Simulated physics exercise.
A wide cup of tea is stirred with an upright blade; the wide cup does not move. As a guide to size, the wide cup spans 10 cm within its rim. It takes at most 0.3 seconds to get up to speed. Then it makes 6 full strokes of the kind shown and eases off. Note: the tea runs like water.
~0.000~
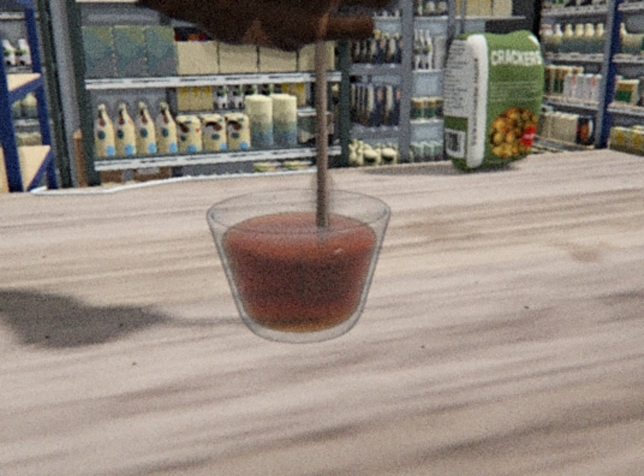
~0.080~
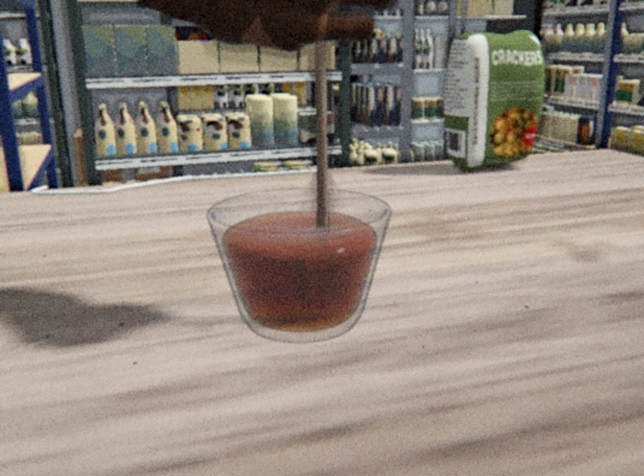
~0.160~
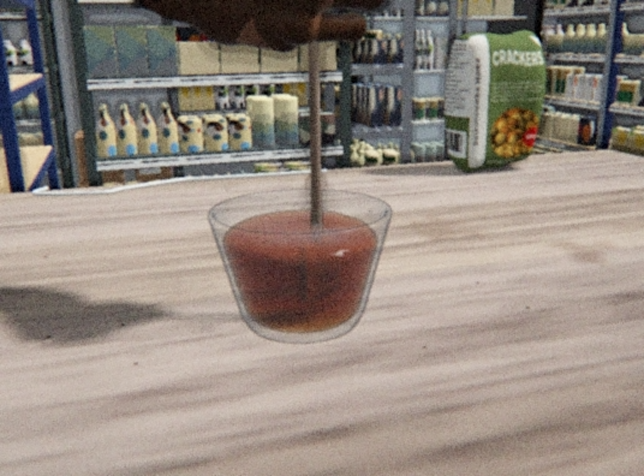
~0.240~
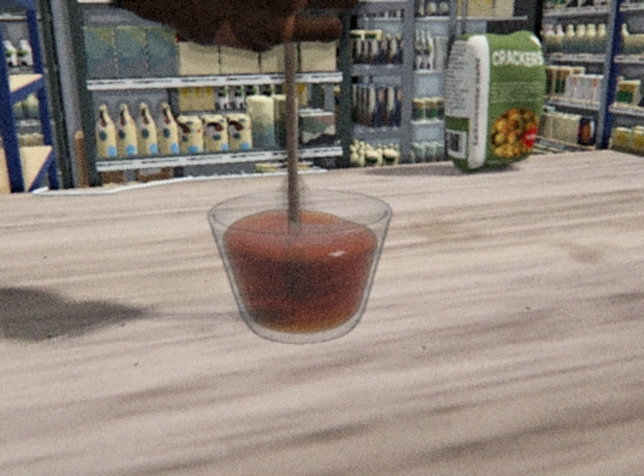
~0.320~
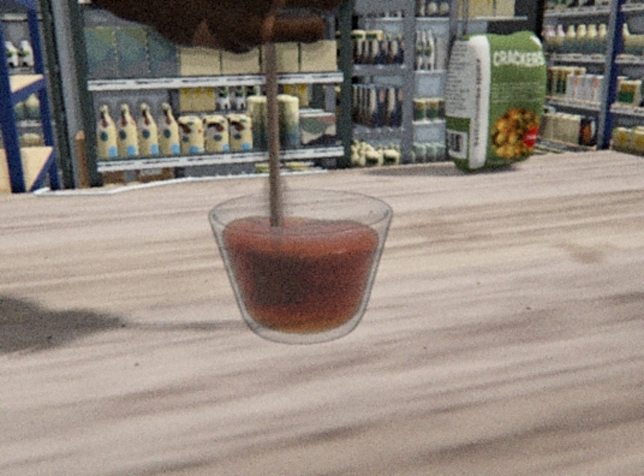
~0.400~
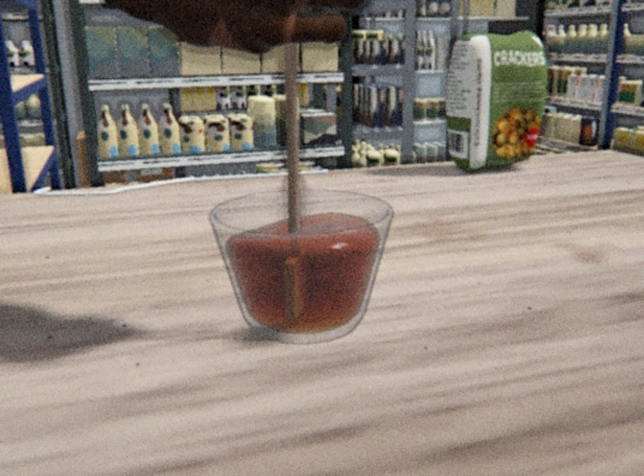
To begin with, a dark hand holds a thin upright blade in a clear, wide cup of reddish-brown tea on a pale wooden surface, with store shelves behind. The blade barely shifts at first, then sweeps left through the tea, and finally moves partway back right as the liquid's surface tilts slightly.
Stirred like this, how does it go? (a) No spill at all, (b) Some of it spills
Option a: No spill at all.
By 0.95 s 0 ml is over the rim.
By 1.50 s 0 ml is over the rim.
By 2.06 s 0 ml is over the rim.
By 2.61 s 0 ml is over the rim.
At rest 0 ml is over the rim.
